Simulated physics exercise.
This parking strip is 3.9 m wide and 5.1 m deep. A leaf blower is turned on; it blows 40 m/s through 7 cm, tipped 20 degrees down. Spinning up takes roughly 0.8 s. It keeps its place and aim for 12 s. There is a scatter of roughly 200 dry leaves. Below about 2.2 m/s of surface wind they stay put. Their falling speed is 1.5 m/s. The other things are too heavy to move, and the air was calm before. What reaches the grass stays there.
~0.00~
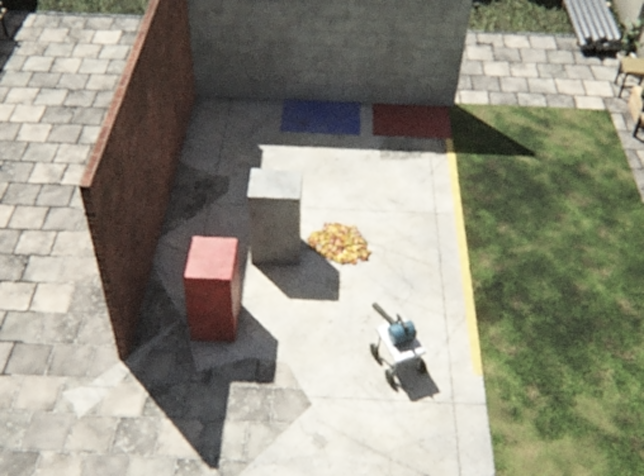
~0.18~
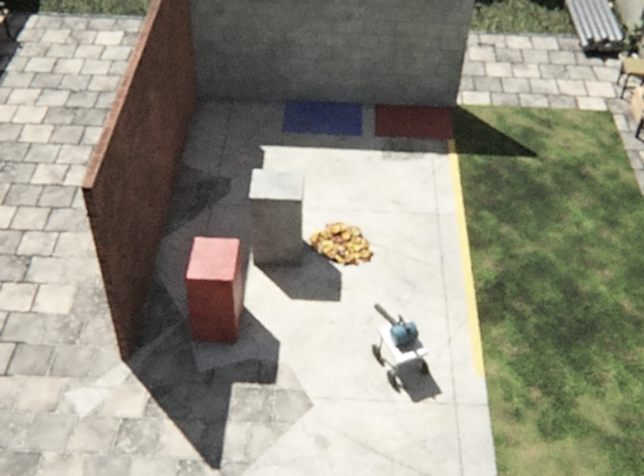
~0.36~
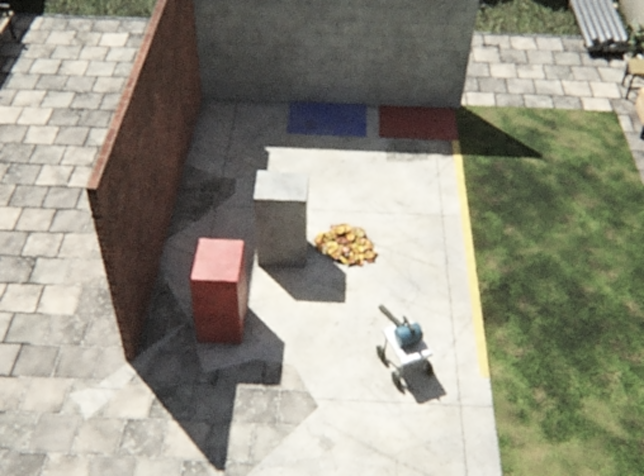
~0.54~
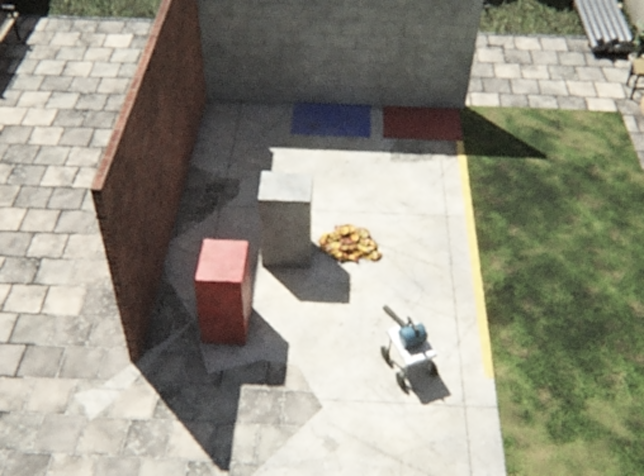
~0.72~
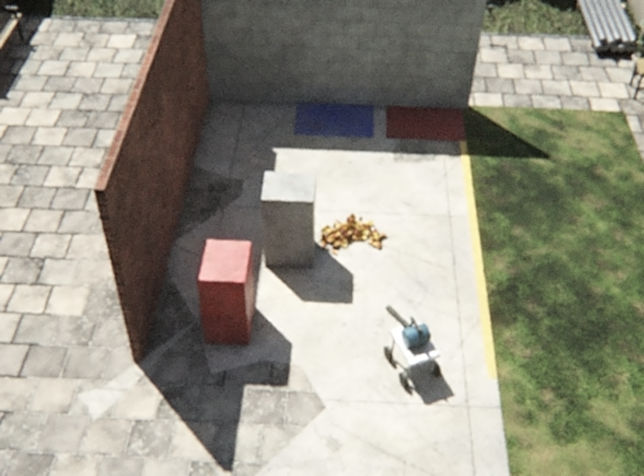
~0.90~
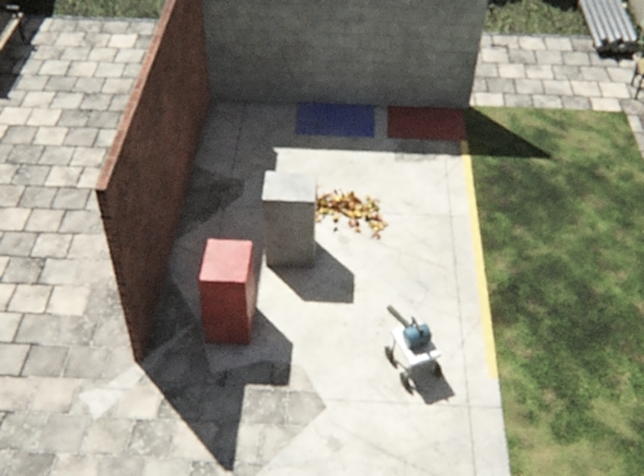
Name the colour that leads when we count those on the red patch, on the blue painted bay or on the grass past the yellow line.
The blue one.
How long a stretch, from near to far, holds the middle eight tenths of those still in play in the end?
Roughly 1.2 m.
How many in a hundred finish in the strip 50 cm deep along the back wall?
Near 80 %.
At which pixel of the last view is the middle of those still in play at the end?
Around (305, 112).
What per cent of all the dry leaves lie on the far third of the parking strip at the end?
About 90 %.
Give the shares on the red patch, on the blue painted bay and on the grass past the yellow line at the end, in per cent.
About 0 % red, 50 % blue, 0 % yellow.
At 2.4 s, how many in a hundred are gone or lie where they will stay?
Near 4 %.
After 2.4 s the count stands so, 0 % are on the red patch, 22 % on the blue painted bay and 0 % on the grass past the yellow line; the middle of those still in play is near (315, 136).
After 3.8 s the count stands so, 0 % are on the red patch, 34 % on the blue painted bay and 0 % on the grass past the yellow line; the middle of those still in play is near (309, 121).
After 6.6 s the count stands so, 0 % are on the red patch, 44 % on the blue painted bay and 0 % on the grass past the yellow line; the middle of those still in play is near (305, 117).
After 12.0 s, at the end, 0 % are on the red patch, 46 % on the blue painted bay and 0 % on the grass past the yellow line; the middle of those still in play is near (305, 112).
